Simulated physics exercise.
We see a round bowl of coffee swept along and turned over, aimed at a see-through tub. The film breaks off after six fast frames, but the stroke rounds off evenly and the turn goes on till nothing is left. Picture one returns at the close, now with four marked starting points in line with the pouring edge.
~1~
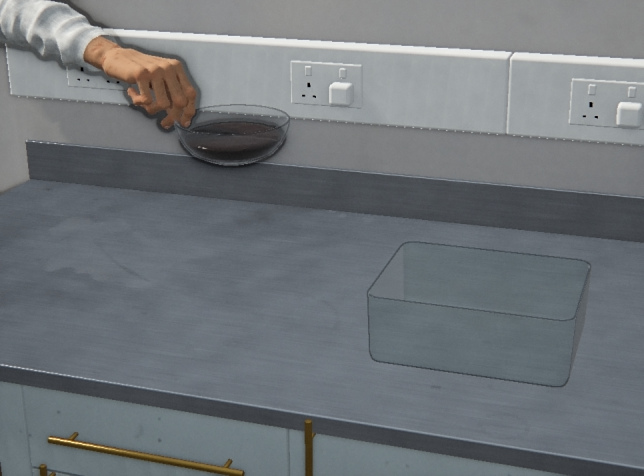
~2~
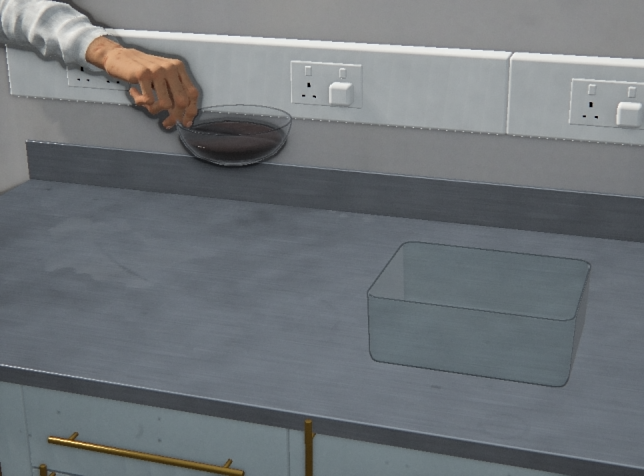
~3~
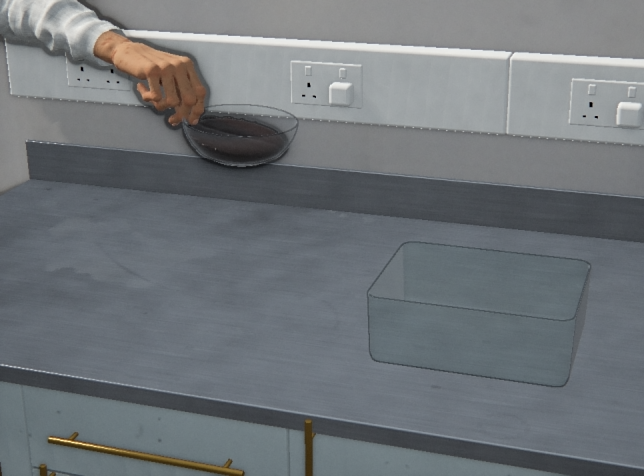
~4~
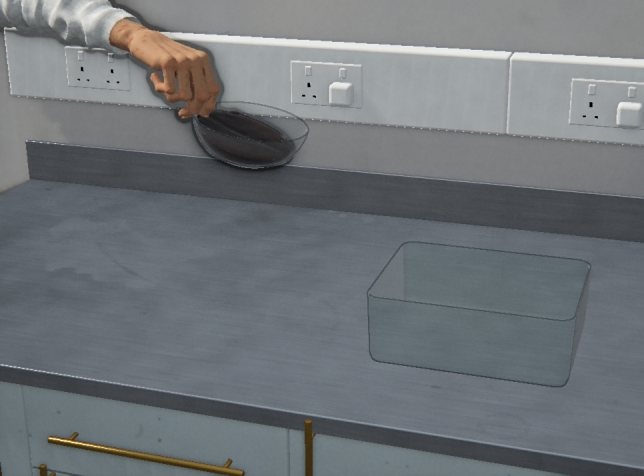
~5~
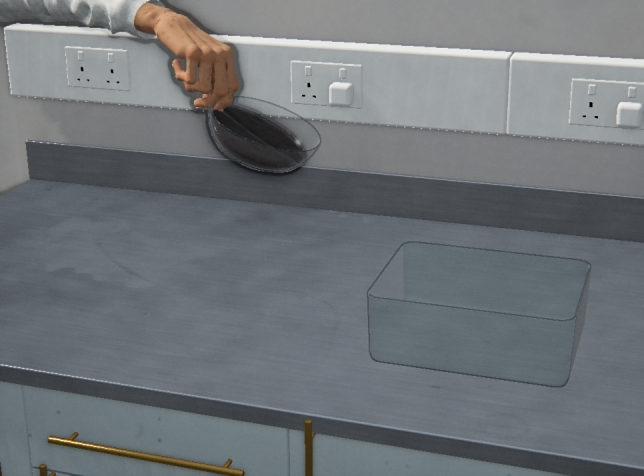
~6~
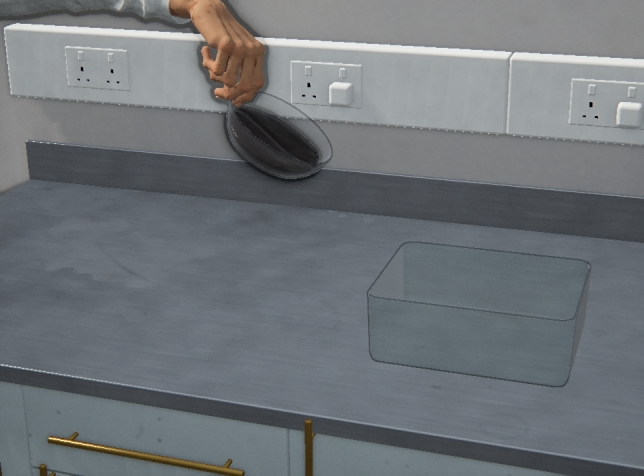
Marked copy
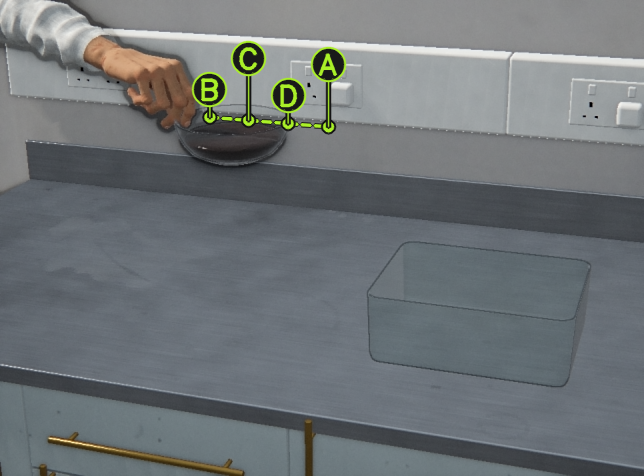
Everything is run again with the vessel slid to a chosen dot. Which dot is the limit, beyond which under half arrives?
Choose C.
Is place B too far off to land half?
Yes, it does.
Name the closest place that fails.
That is place B.
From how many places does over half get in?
Three.
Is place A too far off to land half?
No.
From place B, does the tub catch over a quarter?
No, it does not.
In lime, A at (328, 126); B at (209, 117); C at (248, 120); D at (288, 123).
For place A, about 76 % lands in the tub, 4 % falls short and 20 % goes beside or beyond.
For place B, about 8 % lands in the tub, 89 % falls short and 3 % goes beside or beyond.
For place C, about 75 % lands in the tub, 15 % falls short and 10 % goes beside or beyond.
For place D, about 82 % lands in the tub, 3 % falls short and 14 % goes beside or beyond.
